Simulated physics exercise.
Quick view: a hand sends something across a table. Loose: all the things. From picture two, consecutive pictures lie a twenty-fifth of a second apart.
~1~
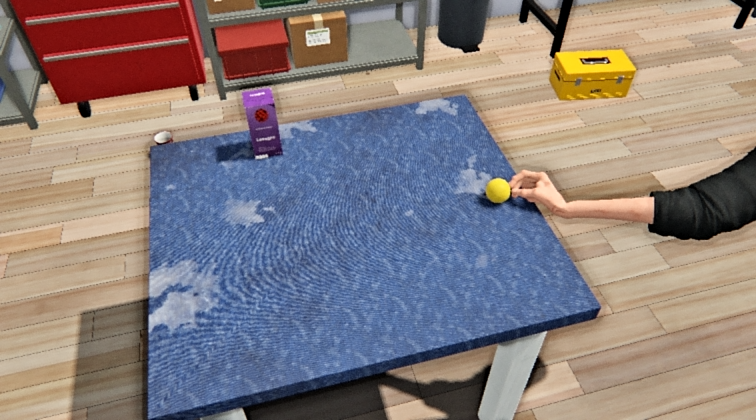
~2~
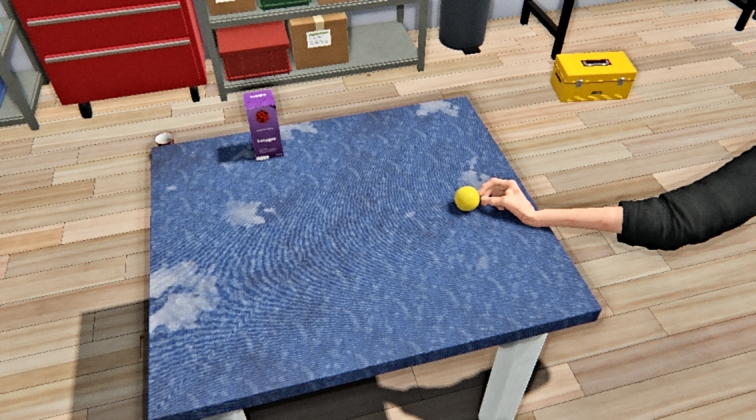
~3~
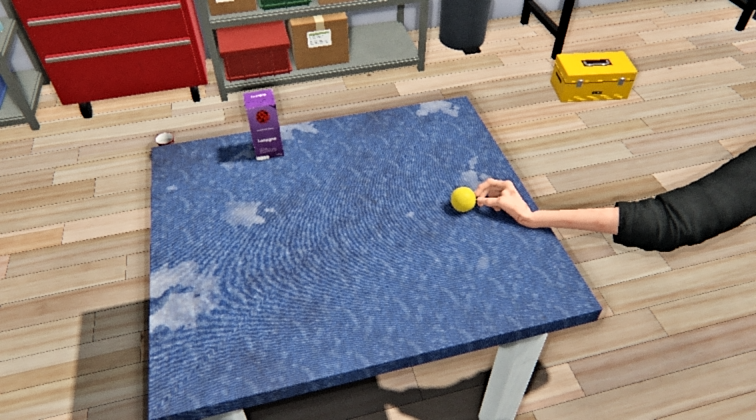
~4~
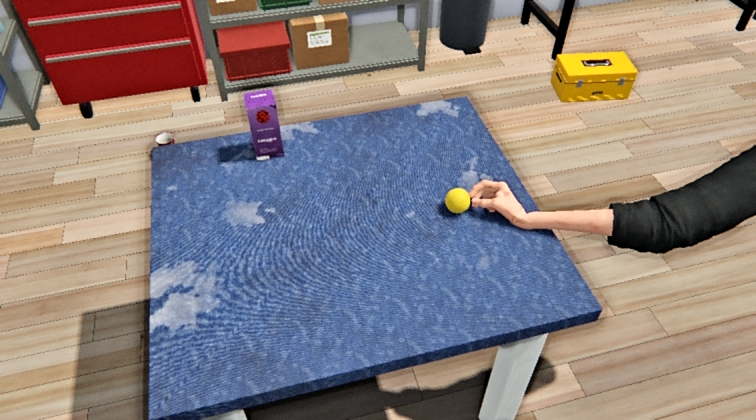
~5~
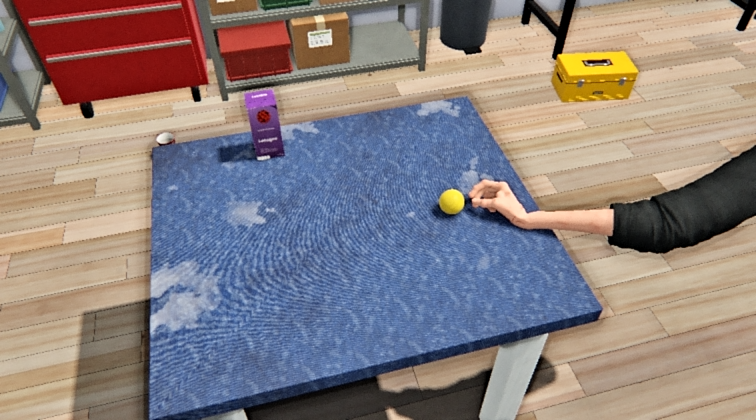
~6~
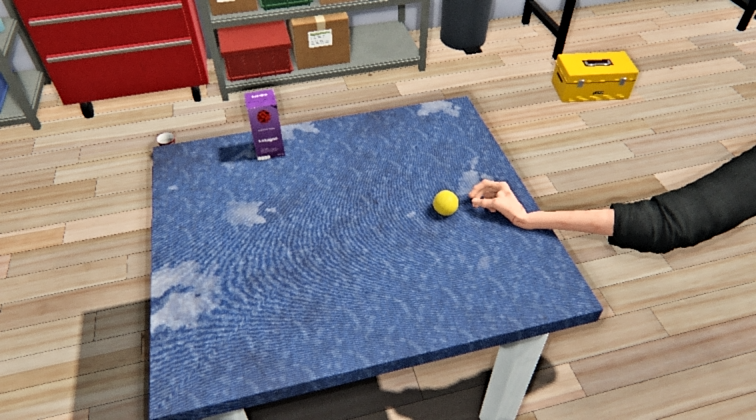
A yellow lemon was pushed leftward by a hand across a blue table with a purple box on it, then kept moving slowly left on its own after the hand stopped.
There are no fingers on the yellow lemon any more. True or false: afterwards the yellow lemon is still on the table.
True.
Then, 0.10 s past the last view, yellow lemon displaced about its own width near (433, 206).
Then, 0.20 s past the last view, yellow lemon displaced about its own width near (422, 208).
Then, 0.30 s past the last view, yellow lemon displaced well along near (413, 210).
Then, 0.60 s past the last view, yellow lemon displaced well along near (403, 212).
Finally, moved from the start, yellow lemon. Final places as the last picture's camera would see them, yellow lemon near (403, 212).
